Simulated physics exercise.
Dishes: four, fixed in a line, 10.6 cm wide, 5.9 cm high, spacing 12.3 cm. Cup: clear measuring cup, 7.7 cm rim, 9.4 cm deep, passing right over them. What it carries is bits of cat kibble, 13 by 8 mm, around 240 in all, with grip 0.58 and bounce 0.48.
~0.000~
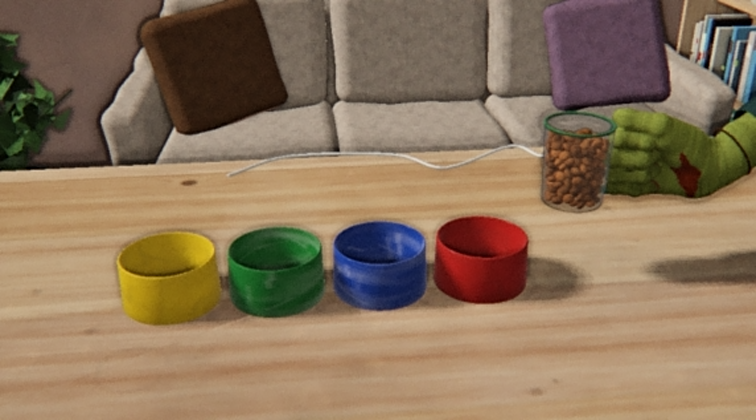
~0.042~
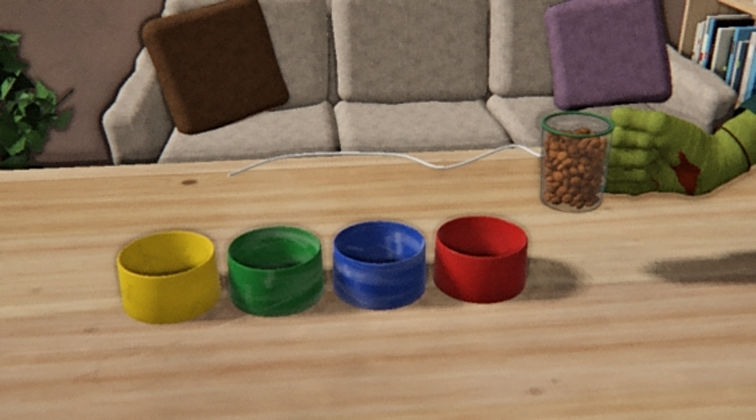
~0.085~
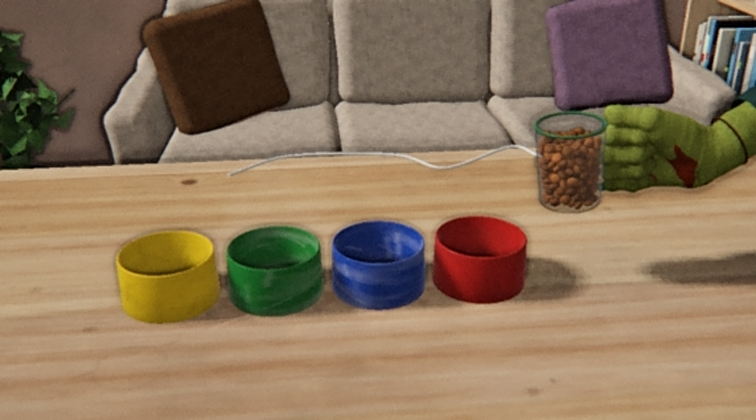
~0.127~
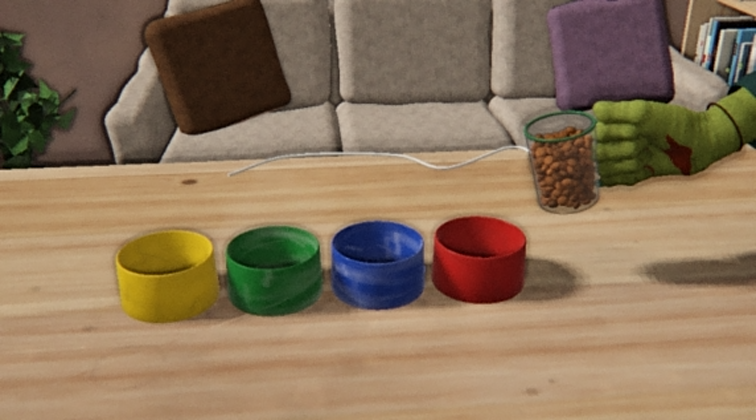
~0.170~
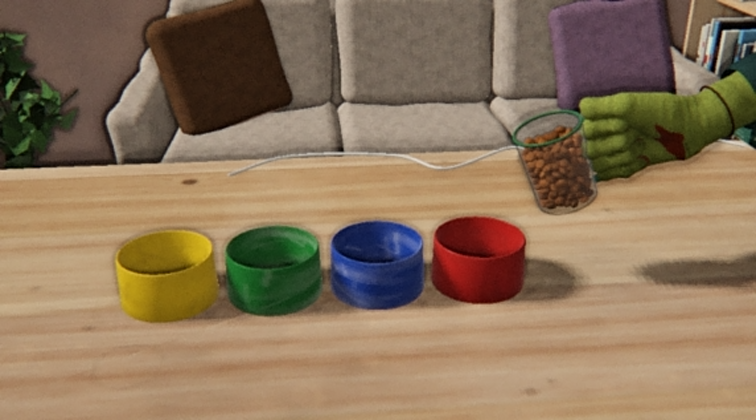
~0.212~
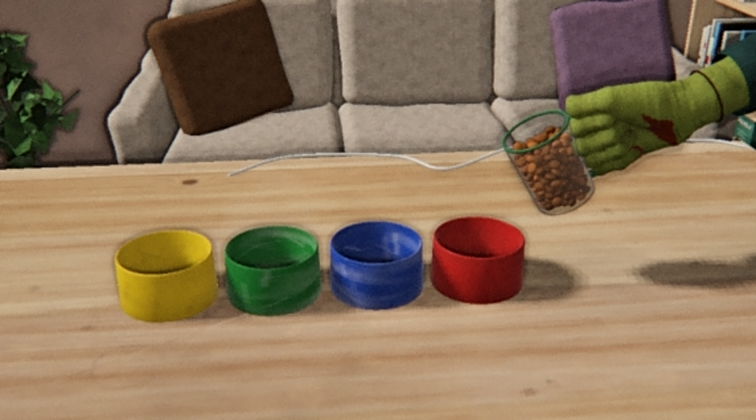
Green gloved hand tilting a clear cup of brown kibble leftward beside a row of yellow, green, blue and red dishes.
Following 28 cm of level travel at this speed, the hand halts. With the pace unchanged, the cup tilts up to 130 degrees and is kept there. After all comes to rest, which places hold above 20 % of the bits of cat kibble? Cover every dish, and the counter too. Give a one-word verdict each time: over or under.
In the end red: I think it's going to gather a fifth or less of the pieces; blue: I think it's going to gather in excess of a fifth of the pieces; green: I think it's going to gather a fifth or less of the pieces; yellow: I think it's going to gather a fifth or less of the pieces; counter: I think it's going to gather in excess of a fifth of the pieces.
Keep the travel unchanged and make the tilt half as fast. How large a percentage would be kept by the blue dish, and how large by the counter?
It would be blue 40 and counter 30.
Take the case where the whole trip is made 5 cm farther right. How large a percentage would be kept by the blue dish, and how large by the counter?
Shares would be blue 0 and counter 20.
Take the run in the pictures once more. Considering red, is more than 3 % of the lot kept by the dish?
Result for red: Yes, it does.
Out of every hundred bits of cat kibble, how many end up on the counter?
Roughly 30 percent.
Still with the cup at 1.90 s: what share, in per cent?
Estimate: Some 0 %.
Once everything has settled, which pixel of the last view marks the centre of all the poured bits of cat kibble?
Approximately (386, 276) in the last view.
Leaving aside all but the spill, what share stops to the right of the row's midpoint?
100 per cent.
After 0.91 s, tilt 130 degrees; cup holds 25 %, red 5 %, blue 40 %.
After 1.37 s, tilt 130 degrees; cup holds 0 %, red 5 %, blue 65 %.
Then, at 1.90 s, tilt 130 degrees; cup holds 0 %, red 5 %, blue 65 %.
At rest (2.2 s), red 5 %, blue 65 %, green 0 %, yellow 0 %, counter 30 %.
